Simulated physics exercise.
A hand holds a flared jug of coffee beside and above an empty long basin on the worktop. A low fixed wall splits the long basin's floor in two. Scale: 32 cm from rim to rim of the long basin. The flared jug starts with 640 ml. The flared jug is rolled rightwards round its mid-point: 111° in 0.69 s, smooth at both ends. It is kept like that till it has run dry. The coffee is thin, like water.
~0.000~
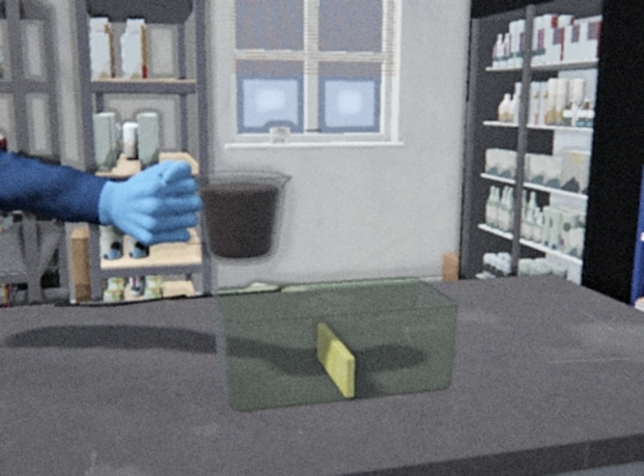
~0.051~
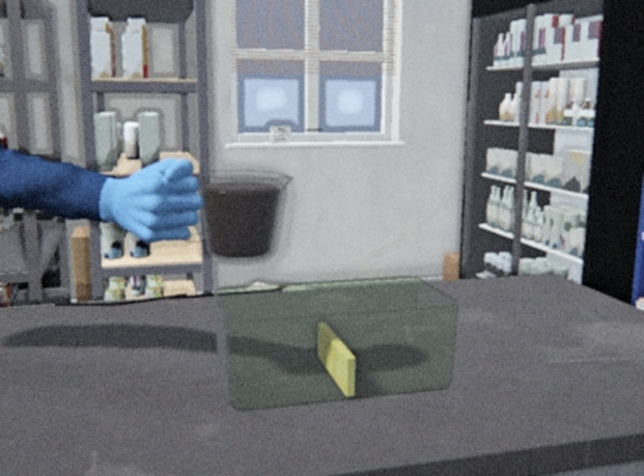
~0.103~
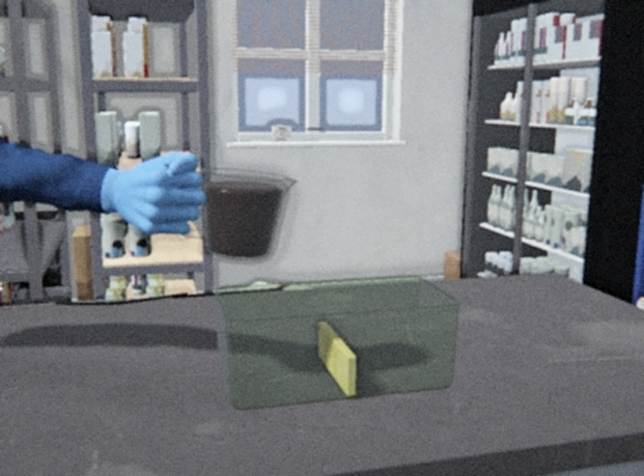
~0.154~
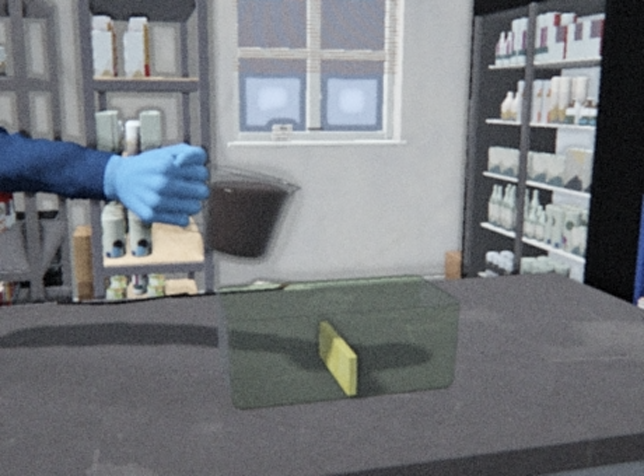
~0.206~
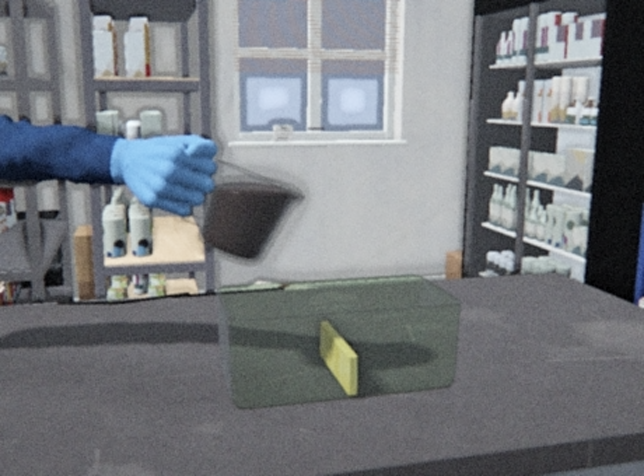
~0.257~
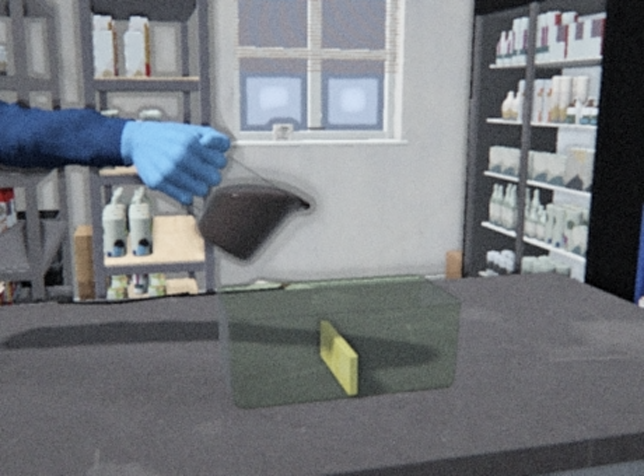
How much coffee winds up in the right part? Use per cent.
Roughly 28 per cent is past the wall.
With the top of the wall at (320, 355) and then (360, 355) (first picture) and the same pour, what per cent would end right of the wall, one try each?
First 65, then 10 per cent.
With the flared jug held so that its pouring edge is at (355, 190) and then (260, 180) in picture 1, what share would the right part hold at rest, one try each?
In turn about 95 and 5 per cent.
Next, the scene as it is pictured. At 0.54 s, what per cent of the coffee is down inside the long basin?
About 34 per cent.
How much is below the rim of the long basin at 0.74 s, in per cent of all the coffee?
Some 90 per cent.
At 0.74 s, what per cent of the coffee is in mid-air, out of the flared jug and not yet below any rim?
Near 5 in a hundred.
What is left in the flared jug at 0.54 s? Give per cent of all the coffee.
Some 42 per cent.
After 0.54 s the tilt is 98° and 41 per cent is still to pour, 13 is left of the wall and 21 right of it.
After 0.74 s the tilt is 111° and 4 per cent is still to pour, 64 is left of the wall and 27 right of it.
After 0.96 s the tilt is 111° and 0 per cent is still to pour, 70 is left of the wall and 28 right of it.
After 1.19 s the tilt is 111° and 0 per cent is still to pour, 70 is left of the wall and 28 right of it.
In the end 70 per cent lies left of the wall, 28 right of it and 1 outside.
